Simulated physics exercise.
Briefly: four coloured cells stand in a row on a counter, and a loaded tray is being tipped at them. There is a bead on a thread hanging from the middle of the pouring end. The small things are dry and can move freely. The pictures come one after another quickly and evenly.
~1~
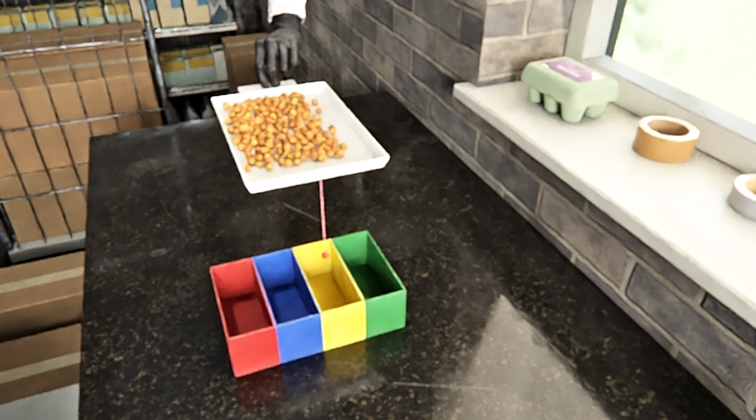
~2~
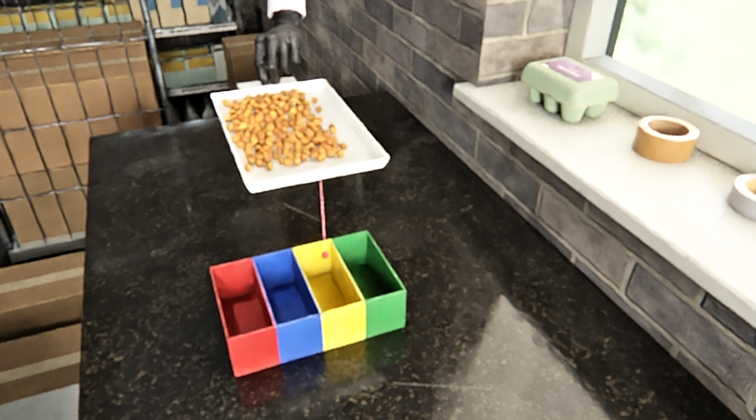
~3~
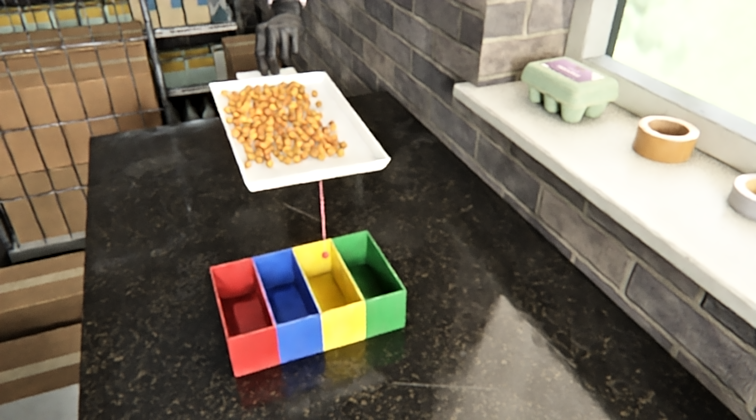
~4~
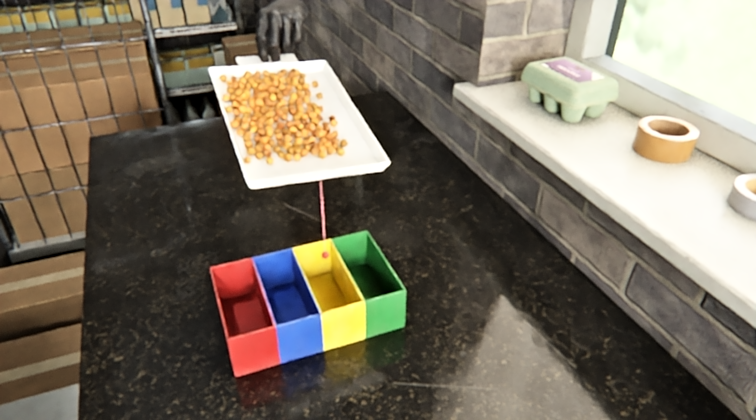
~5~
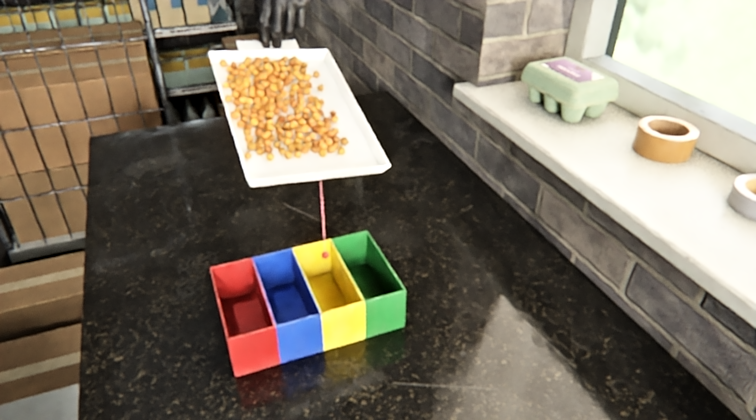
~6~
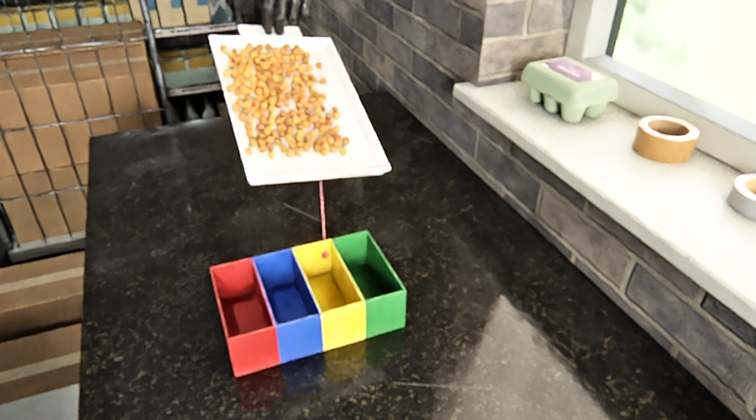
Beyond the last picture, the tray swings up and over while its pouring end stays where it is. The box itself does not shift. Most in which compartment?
Green compartment.
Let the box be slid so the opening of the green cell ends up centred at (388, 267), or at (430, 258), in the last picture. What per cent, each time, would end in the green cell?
It comes to near 60 per cent the first time and near 20 per cent the second time.
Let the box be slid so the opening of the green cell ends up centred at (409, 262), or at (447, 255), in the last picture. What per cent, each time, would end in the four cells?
First case 100 in a hundred, second case 100 in a hundred.
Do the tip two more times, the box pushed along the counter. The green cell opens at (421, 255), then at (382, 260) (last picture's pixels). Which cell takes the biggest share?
First place: The yellow one; second place: The cell in green.
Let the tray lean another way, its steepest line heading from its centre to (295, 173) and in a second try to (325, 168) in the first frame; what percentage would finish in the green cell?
Roughly 10 percent first and 30 percent second.
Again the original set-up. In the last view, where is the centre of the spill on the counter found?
The middle is around (431, 295).
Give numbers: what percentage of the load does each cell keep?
Approximate shares in per cent - red cell 0, blue cell 0, yellow cell 10, green cell 40.
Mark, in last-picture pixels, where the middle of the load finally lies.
Close to (386, 301) in the last view.
Shortly afterwards, tray tipped steeply; all but a few on the tray; only a few in the green cell; a little falling or outside the box.
Next, tray tipped past a quarter turn; a little on the tray; near a quarter in the green cell; a little in the yellow cell; only a few in the blue cell; near two thirds falling or outside the box.
Some moments later, tray tipped past a quarter turn; near a third in the green cell; a little in the yellow cell; only a few in the blue cell; near half falling or outside the box.
In the end, tray tipped past a quarter turn; near a third in the green cell; a little in the yellow cell; only a few in the blue cell; none at all in the red cell; near half outside the box.
